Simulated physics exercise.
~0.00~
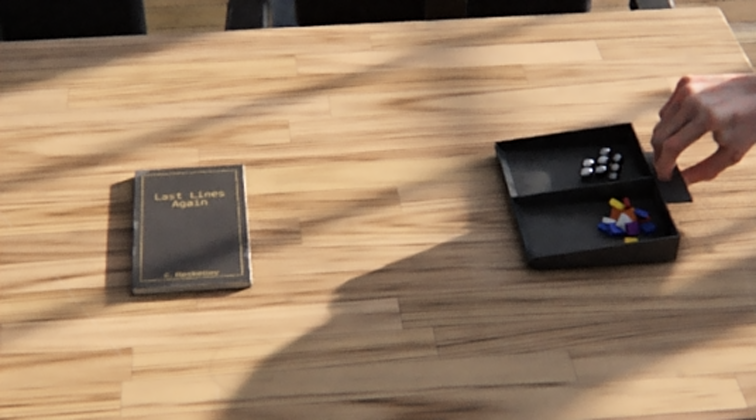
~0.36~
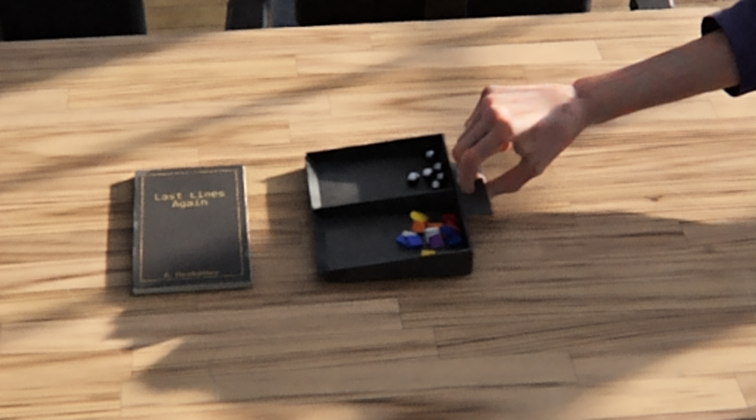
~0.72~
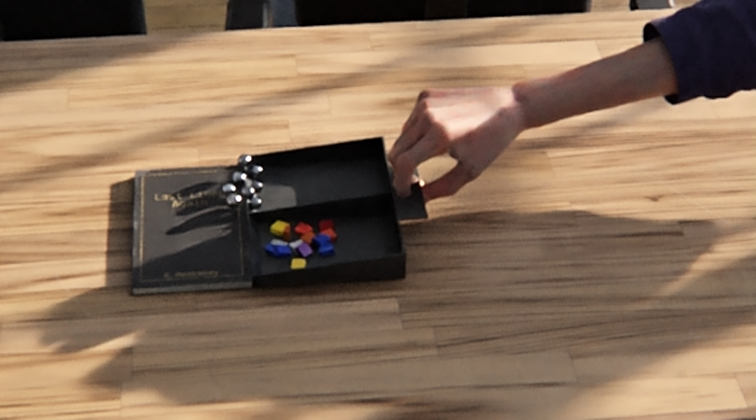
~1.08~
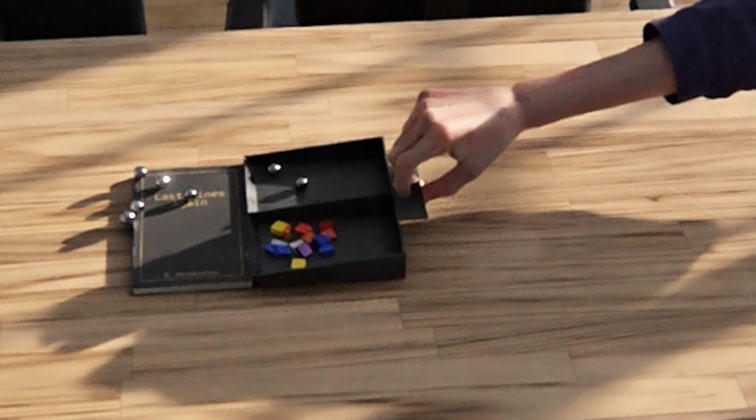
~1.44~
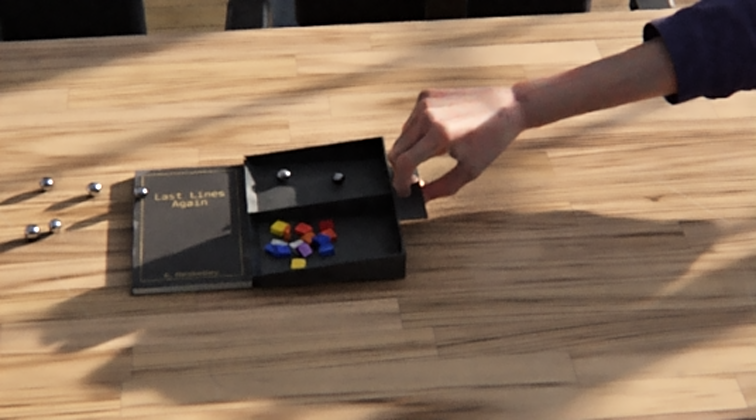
On a sunlit wooden table seen from above at an angle, a thin dark book titled "Last Lines Again" lies at the left. A hand at the right grips a black two-part tray holding shiny metal balls in the far section and small red, yellow, blue and white pieces in the near one. The hand slides the tray left until it stops against the book. The colourful pieces shift toward the tray's left rim but stay inside, while the balls surge over it onto the cover. Most roll across the book onto the table beyond, leaving two in the tray.
